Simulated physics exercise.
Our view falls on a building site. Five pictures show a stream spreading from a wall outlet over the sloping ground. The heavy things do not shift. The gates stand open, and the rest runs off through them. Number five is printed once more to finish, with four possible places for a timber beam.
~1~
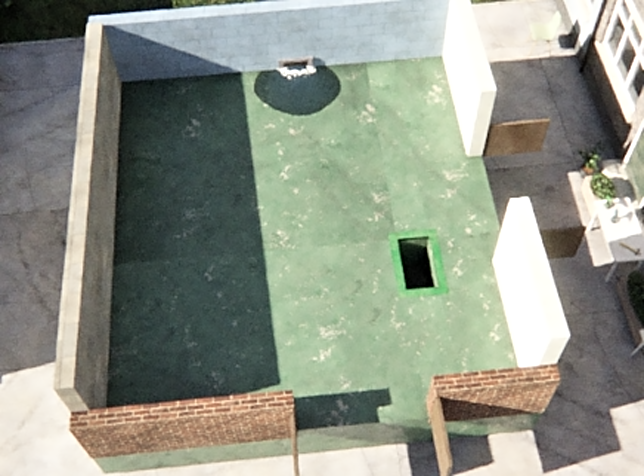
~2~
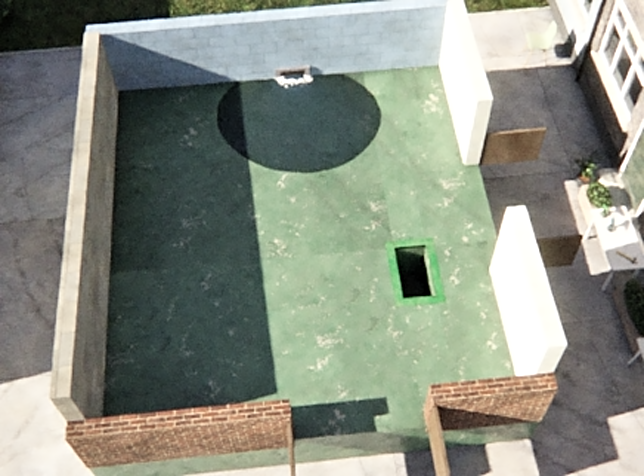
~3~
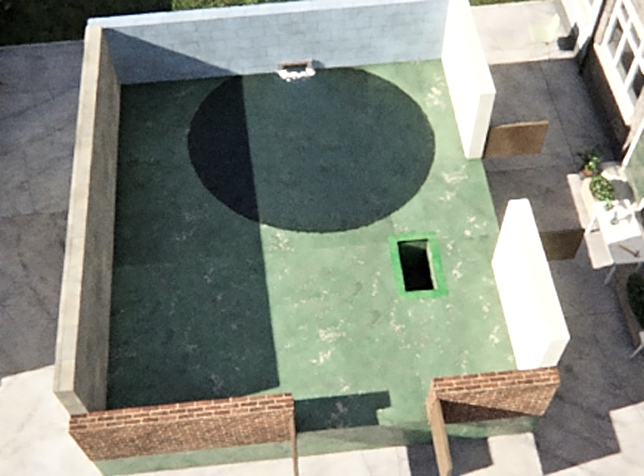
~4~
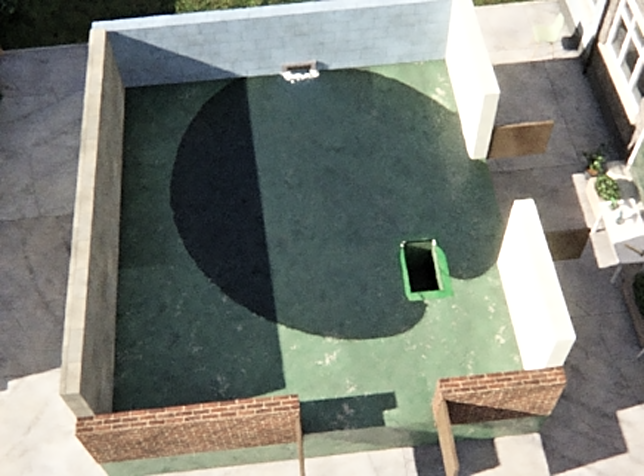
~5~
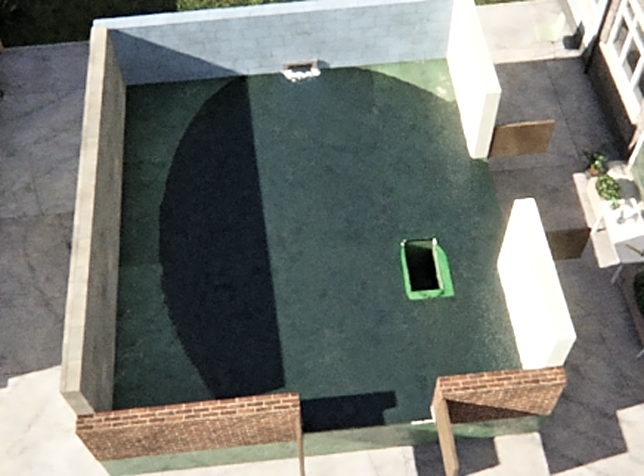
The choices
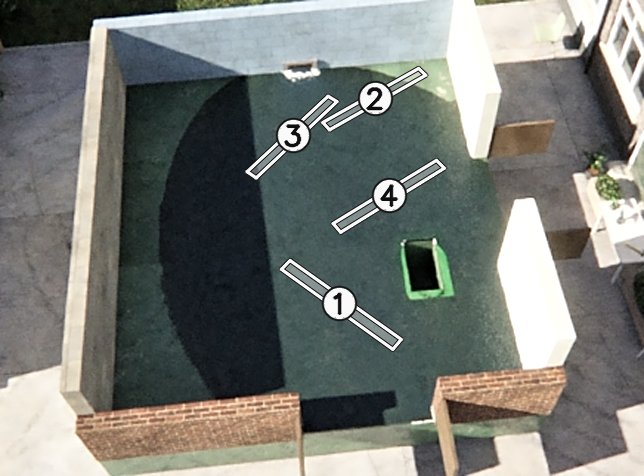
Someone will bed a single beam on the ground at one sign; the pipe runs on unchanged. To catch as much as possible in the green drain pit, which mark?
1 beats the others.
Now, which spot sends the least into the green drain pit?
It is 4.
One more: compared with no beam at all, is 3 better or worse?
It is worse.
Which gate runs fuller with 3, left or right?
More leaves on the left.
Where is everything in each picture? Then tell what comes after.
In the first frame, outfall at (296, 64); green drain pit at (418, 263); open gate at (362, 408); open gate at (480, 206); 3 % of the ground under water, visible out to (303, 109); green drain pit still dry.
In the second frame, 13 % of the ground under water, visible out to (355, 155); green drain pit still dry.
In the third frame, 29 % of the ground under water, visible out to (342, 226); green drain pit still dry.
In the fourth frame, 53 % of the ground under water, visible out to (354, 335); green drain pit taking water.
In the fifth frame, 74 % of the ground is wet; green drain pit taking water.
In white, 1 from (285, 264) to (397, 344); 2 from (326, 126) to (422, 71); 3 from (251, 174) to (332, 98); 4 from (336, 227) to (440, 164).
For spot 1, about 24 % of the stream goes into the green drain pit, about 76 % out by the gates.
For spot 2, about 8 % of the stream goes into the green drain pit, about 91 % out by the gates.
For spot 3, about 7 % of the stream goes into the green drain pit, about 93 % out by the gates.
For spot 4, about 2 % of the stream goes into the green drain pit, about 98 % out by the gates.
